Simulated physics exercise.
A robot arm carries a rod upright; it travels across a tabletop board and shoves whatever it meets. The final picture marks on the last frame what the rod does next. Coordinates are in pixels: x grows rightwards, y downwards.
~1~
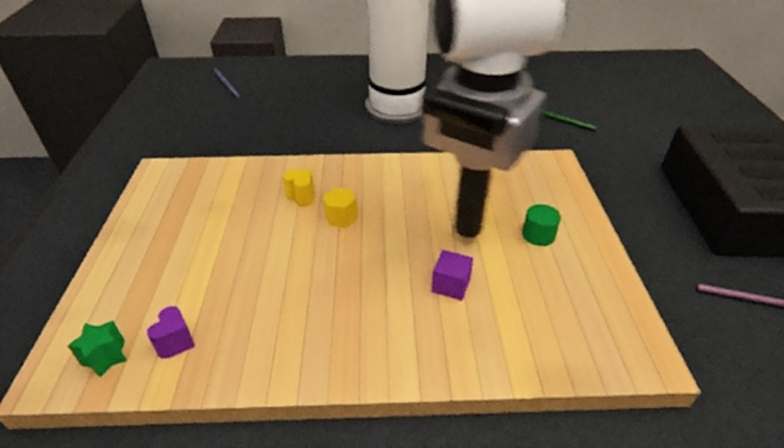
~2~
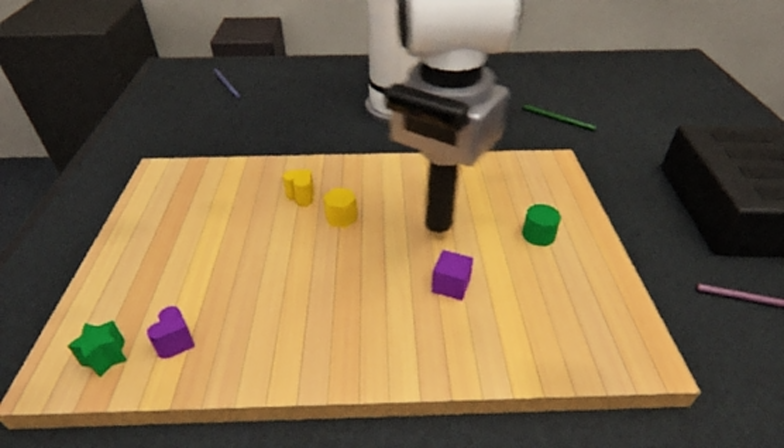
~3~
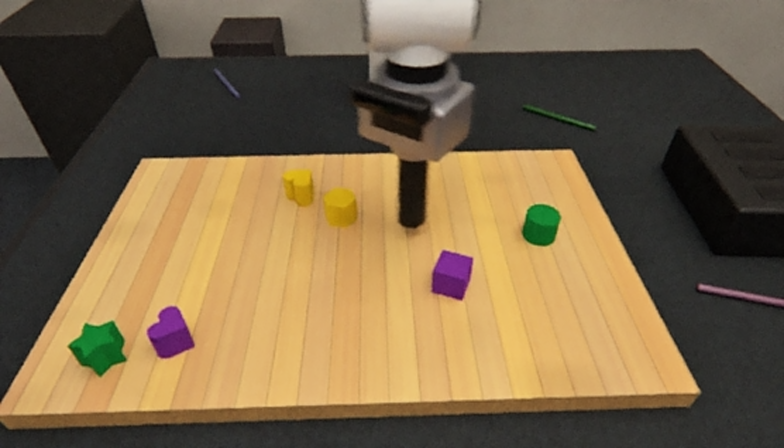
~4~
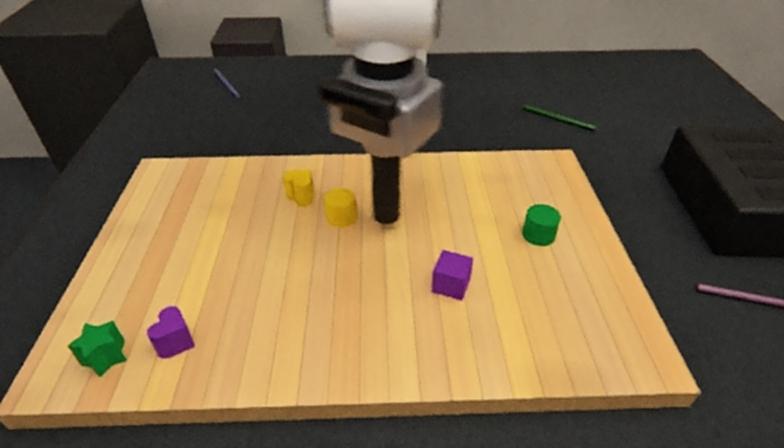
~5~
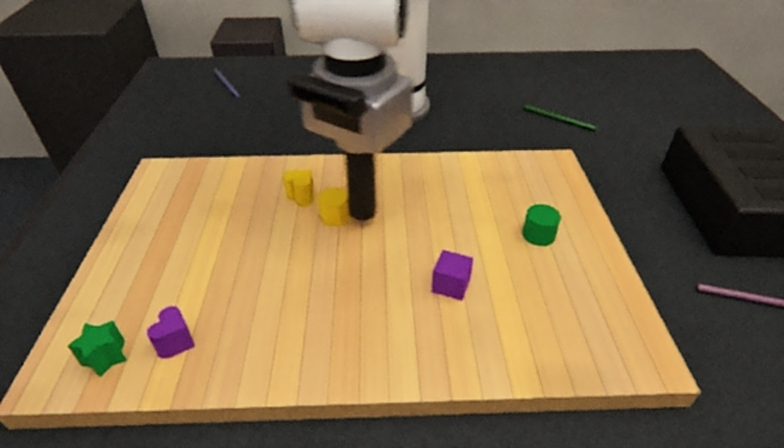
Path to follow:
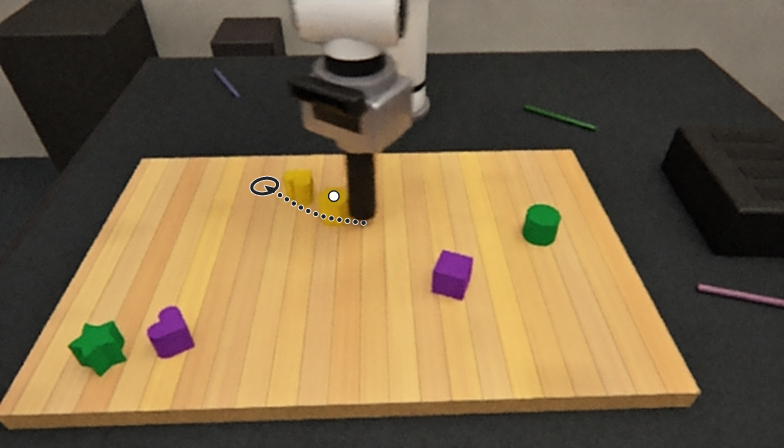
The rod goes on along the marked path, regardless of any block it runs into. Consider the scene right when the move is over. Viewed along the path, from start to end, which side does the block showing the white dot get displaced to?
It's pushed left.
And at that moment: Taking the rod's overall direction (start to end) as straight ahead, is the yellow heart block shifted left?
That would be a no.
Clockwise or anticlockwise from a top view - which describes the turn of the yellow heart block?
Answer: With the clock.
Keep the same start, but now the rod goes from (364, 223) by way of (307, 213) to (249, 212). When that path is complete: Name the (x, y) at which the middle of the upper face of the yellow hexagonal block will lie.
Its top middle will sit at (214, 193).
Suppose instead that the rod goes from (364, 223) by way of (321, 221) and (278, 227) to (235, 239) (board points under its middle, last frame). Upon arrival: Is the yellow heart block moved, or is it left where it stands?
It's moved.
Drawn move, from (364, 223) by way of (323, 216) and (291, 202) to (265, 186); the dot is on the yellow hexagonal block.
On the path given first. One third of the way, rod (321, 206); yellow heart block (292, 174), turned 35° clockwise; yellow hexagonal block (291, 193), turned 20° anticlockwise.
Two thirds of the way, rod (289, 192); yellow heart block (281, 167), turned 80° clockwise; yellow hexagonal block (258, 189), turned 75° anticlockwise.
At the end, rod (263, 176); yellow heart block (267, 151), turned 110° clockwise; yellow hexagonal block (255, 188), turned 85° anticlockwise.
